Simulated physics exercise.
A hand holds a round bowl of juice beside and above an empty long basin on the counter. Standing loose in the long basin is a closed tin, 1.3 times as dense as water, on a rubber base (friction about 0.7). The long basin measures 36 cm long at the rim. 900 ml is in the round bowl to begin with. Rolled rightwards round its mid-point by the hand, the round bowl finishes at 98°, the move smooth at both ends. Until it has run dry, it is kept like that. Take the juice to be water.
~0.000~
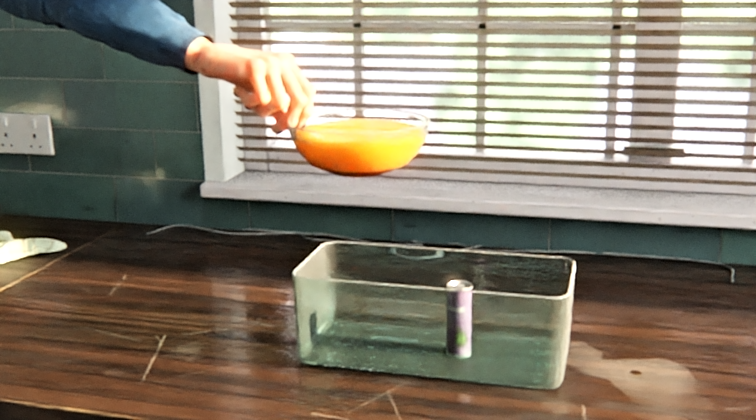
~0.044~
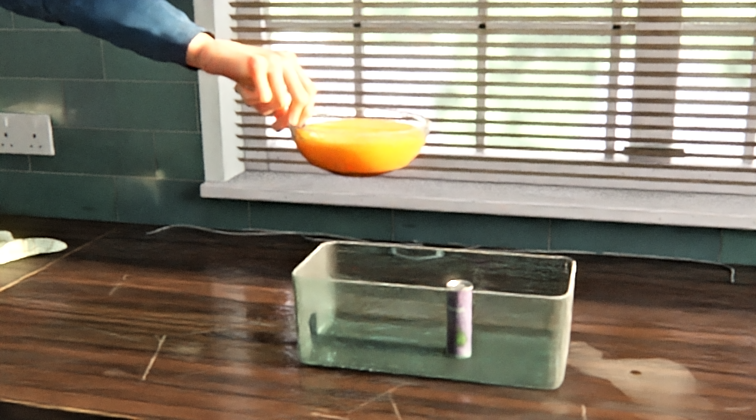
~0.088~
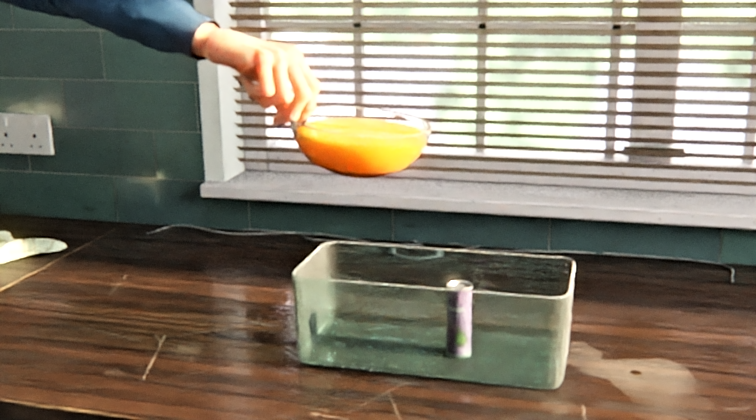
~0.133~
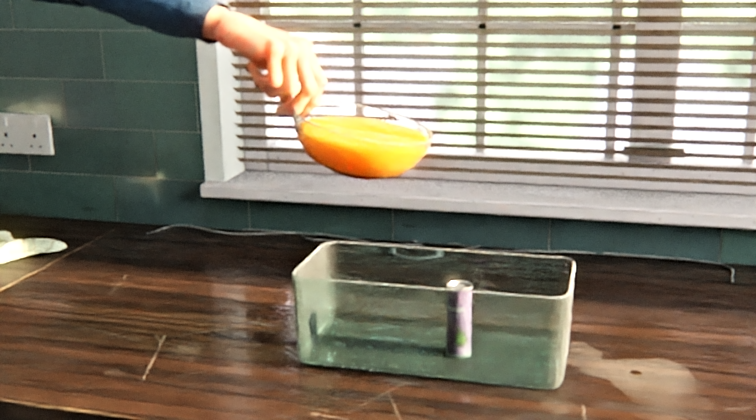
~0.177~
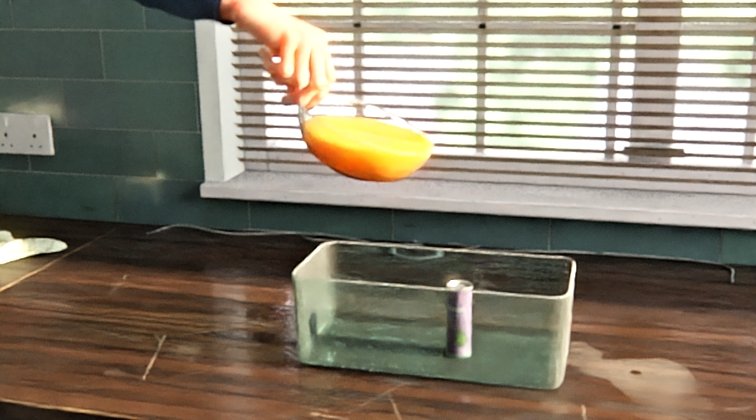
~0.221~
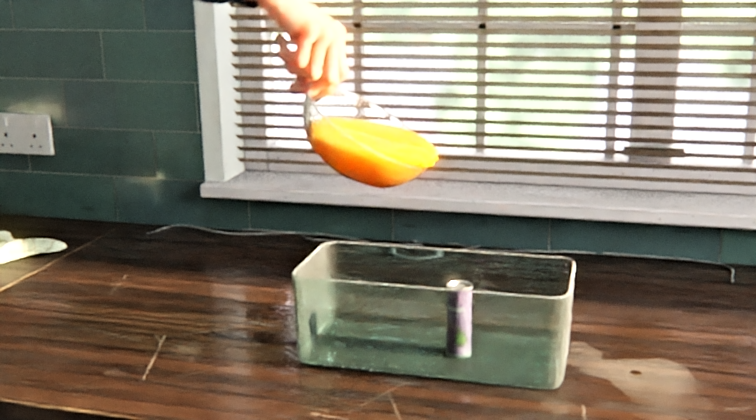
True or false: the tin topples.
False.
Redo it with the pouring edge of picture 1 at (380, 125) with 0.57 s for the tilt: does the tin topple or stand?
Result: Tin tipped over.
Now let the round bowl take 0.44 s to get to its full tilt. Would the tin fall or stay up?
In that case the tin stays vertical.
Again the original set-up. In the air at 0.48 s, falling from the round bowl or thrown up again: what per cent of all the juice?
Around 50 percent.
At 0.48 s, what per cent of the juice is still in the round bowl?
Roughly 6 per cent.
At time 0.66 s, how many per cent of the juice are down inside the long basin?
Around 88 parts in a hundred.
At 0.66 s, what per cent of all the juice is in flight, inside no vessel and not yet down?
Around 10 per cent of the liquid is in flight.
After 0.48 s the tilt is 92° and 6 per cent is still to pour; the tin stands where it began.
After 0.66 s the tilt is 98° and 0 per cent is still to pour; the tin stands where it began.
After 0.86 s the tilt is 98° and 0 per cent is still to pour; the tin stands where it began.
After 1.07 s the tilt is 98° and 0 per cent is still to pour; the tin stands where it began.
In the end the tin stands where it began.
